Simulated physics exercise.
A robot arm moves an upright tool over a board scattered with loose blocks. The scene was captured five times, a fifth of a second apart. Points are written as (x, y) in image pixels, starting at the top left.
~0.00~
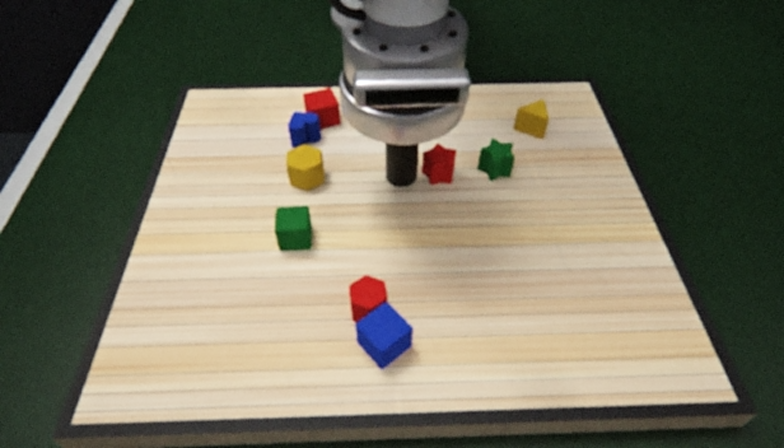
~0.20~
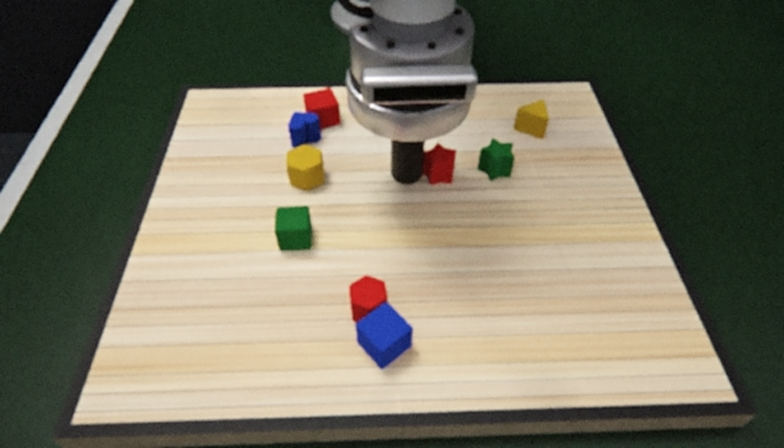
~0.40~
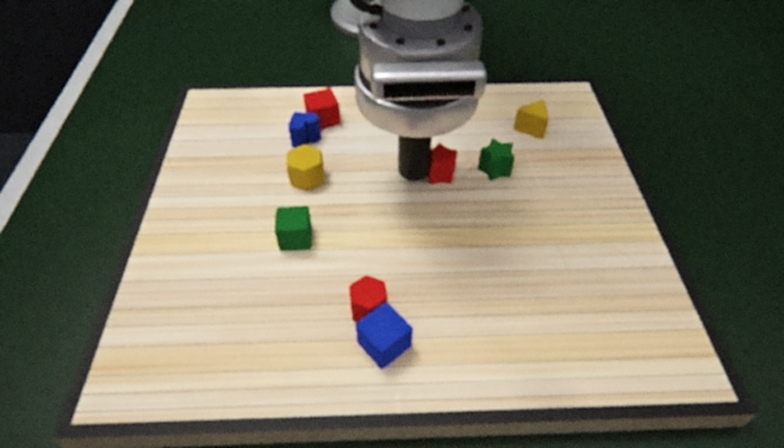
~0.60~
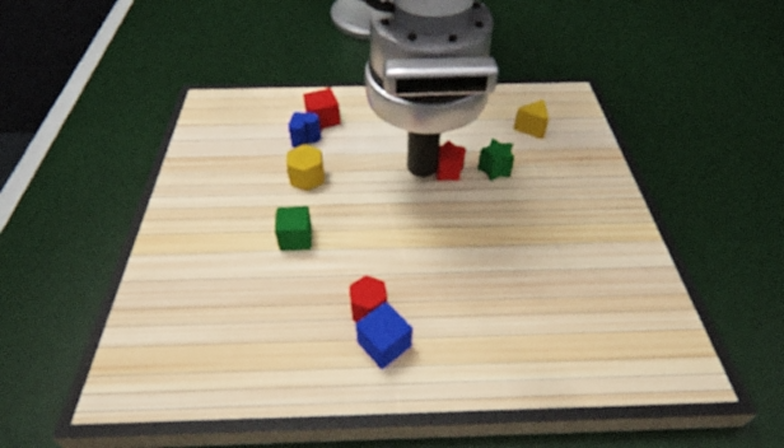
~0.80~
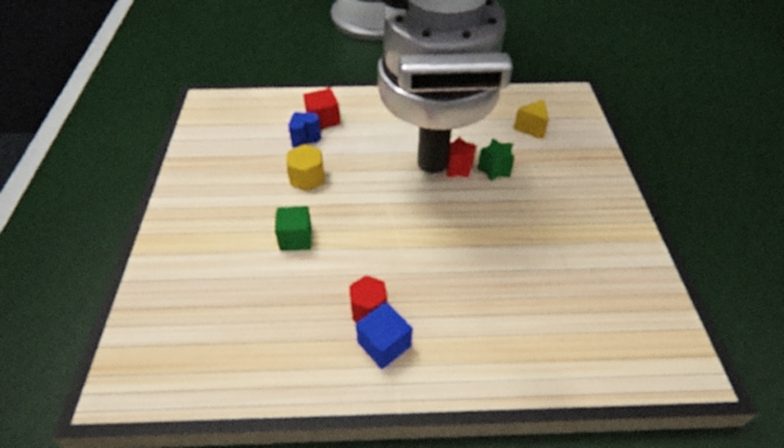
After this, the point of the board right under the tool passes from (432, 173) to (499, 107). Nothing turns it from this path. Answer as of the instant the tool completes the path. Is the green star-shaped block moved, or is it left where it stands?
At the end of the path, it will have moved.
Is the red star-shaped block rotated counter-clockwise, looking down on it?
I believe not.
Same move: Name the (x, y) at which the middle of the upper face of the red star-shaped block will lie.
Located at (490, 132).
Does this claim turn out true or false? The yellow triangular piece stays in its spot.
That statement is accurate.
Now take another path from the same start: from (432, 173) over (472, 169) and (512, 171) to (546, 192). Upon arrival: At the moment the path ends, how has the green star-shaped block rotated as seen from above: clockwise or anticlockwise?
Looking down: Clockwise.
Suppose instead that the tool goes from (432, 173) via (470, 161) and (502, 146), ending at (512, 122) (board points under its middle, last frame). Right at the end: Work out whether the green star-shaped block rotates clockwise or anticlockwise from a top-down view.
It rotates clockwise.
What follows on the original path. One third of the way, tool (458, 139); red star-shaped block (487, 135), turned 45° clockwise; green star-shaped block (510, 148), turned 15° clockwise.
Two thirds of the way, tool (481, 116); red star-shaped block (490, 132), turned 65° clockwise; green star-shaped block (510, 148), turned 20° clockwise.
At the end, tool (501, 97); red star-shaped block (490, 132), turned 65° clockwise; green star-shaped block (510, 148), turned 20° clockwise; yellow triangular piece still.
